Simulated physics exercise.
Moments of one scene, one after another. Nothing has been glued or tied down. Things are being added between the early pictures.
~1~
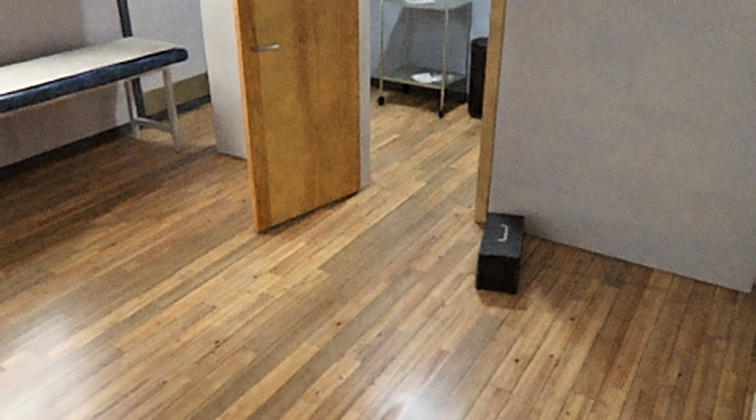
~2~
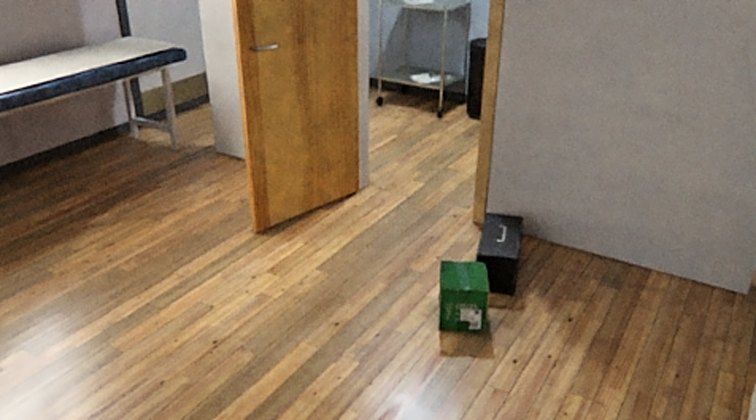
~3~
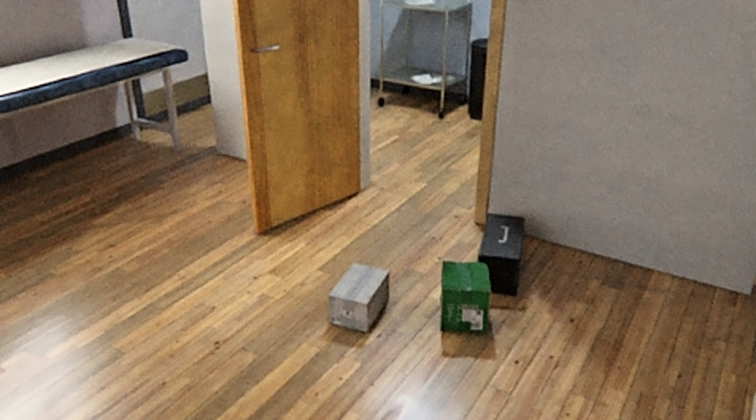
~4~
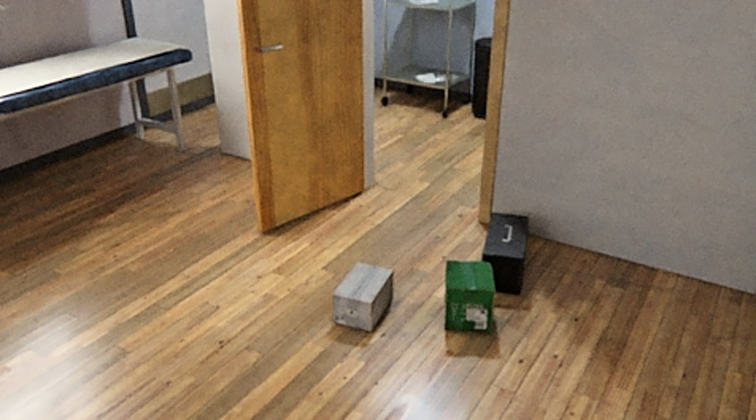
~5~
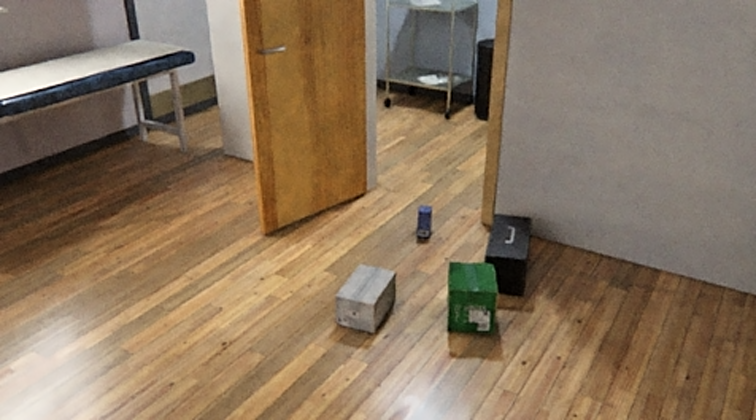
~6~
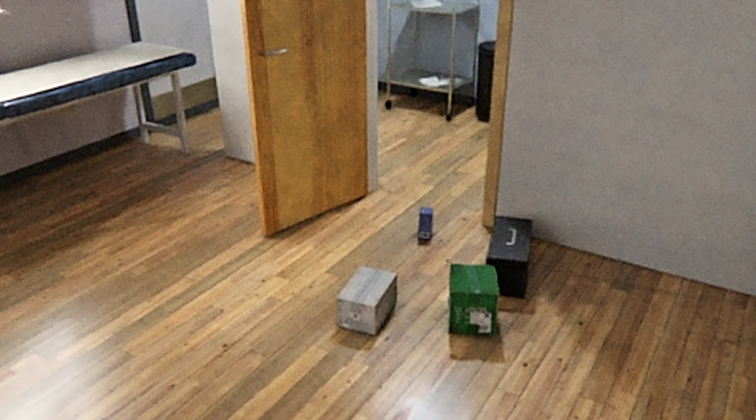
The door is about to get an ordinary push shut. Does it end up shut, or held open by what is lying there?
It ends up shut.
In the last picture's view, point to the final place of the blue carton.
End point in the final view: About (483, 196).
Then, 0.80 s later than the last frame, open by 72°.
Then, 1.40 s later than the last frame, open by 25°; blue carton moved about its own width near (438, 219).
Then, 1.60 s later than the last frame, open by 9°; blue carton moved well along near (460, 211).
Then, 1.80 s later than the last frame, open by 0°; blue carton moved well along near (477, 200).
When it is over, open by 0°; moved from the start, blue carton; the other 3 as before. End places, in pixels of the last picture, blue carton near (483, 196).
